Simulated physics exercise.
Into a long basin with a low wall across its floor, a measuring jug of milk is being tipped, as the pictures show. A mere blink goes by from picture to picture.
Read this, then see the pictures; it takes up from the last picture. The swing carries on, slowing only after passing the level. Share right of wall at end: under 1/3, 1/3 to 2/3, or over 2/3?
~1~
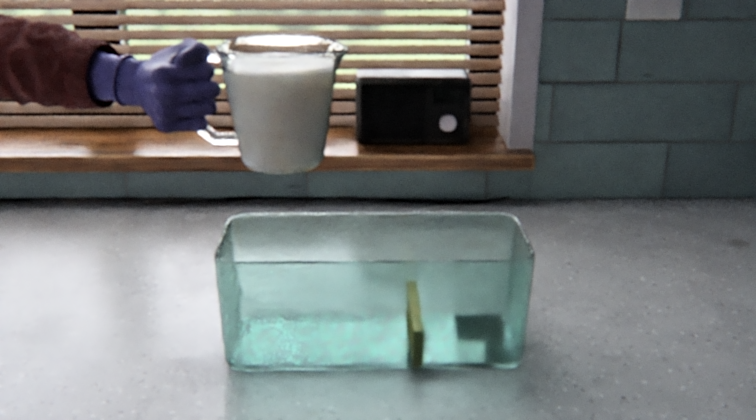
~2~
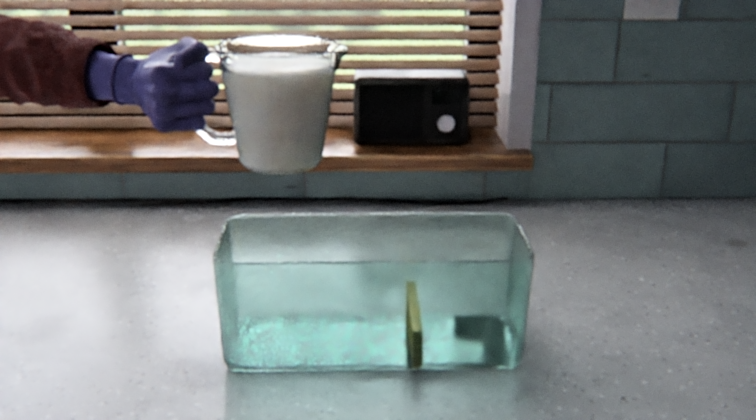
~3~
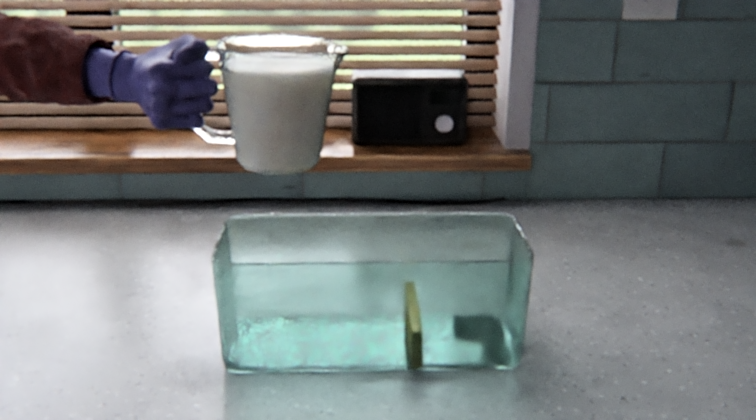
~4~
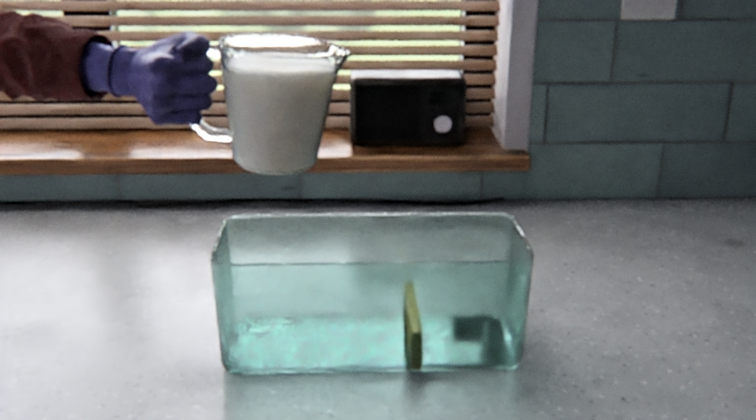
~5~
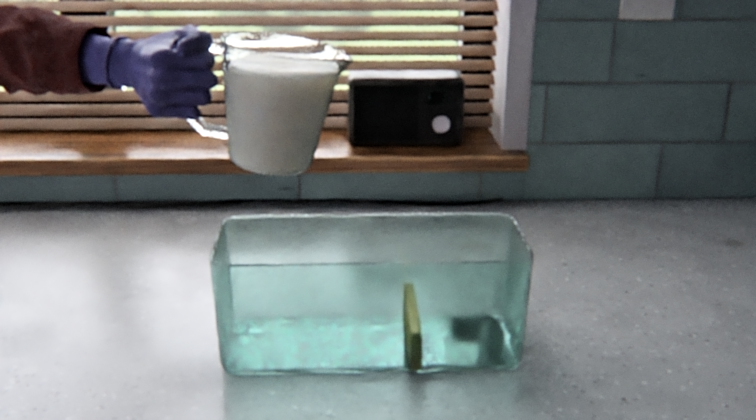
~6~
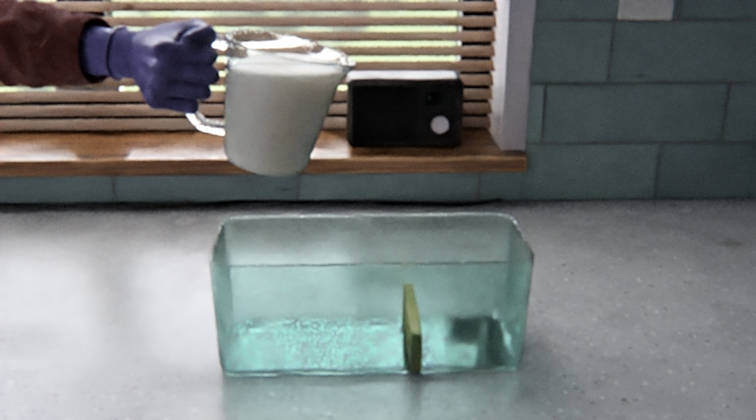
Looks to me like the right side of the wall gets at least a third but no more than two thirds.
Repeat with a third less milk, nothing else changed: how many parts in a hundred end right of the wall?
Close to 35 per cent, more or less.
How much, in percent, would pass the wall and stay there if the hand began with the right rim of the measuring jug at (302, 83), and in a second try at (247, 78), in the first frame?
5 % and 10 %.
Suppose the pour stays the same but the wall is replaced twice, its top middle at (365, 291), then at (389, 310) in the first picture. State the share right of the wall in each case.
95 % then 80 %, approximately.
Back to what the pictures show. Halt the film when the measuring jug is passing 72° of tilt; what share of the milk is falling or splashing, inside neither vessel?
Roughly 20 %.
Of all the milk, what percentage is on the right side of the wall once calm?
Around 60 percent.
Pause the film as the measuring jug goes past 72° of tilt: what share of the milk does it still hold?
It keeps around 70 per cent at that angle.
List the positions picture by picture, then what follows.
In the first picture, it leans 0°; its right rim is at (348, 47); the milk meets the walls at (226, 63) and (335, 62); the long basin's rim runs from (222, 238) to (525, 237); the wall's top is at (415, 305).
In the second picture, it leans 1°; its right rim is at (348, 48); the milk meets the walls at (225, 63) and (334, 63).
In the third picture, it leans 2°; its right rim is at (348, 50); the milk meets the walls at (224, 62) and (334, 64).
In the fourth picture, it leans 5°; its right rim is at (350, 53); the milk meets the walls at (225, 61) and (335, 65).
In the fifth picture, it leans 8°; its right rim is at (353, 58); the milk meets the walls at (227, 61) and (339, 66).
In the sixth picture, it leans 13°; its right rim is at (356, 64); the milk meets the walls at (229, 64) and (343, 67).
A moment on, the measuring jug is tipped part way and 71 per cent is still to pour, 1 is left of the wall and 6 right of it.
Next, the measuring jug is tipped right over and 15 per cent is still to pour, 17 is left of the wall and 50 right of it.
Then the measuring jug is tipped right over and 0 per cent is still to pour, 40 is left of the wall and 59 right of it.
Later the measuring jug is tipped right over and 0 per cent is still to pour, 41 is left of the wall and 59 right of it.
Finally, 41 per cent lies left of the wall, 59 right of it and 1 outside.
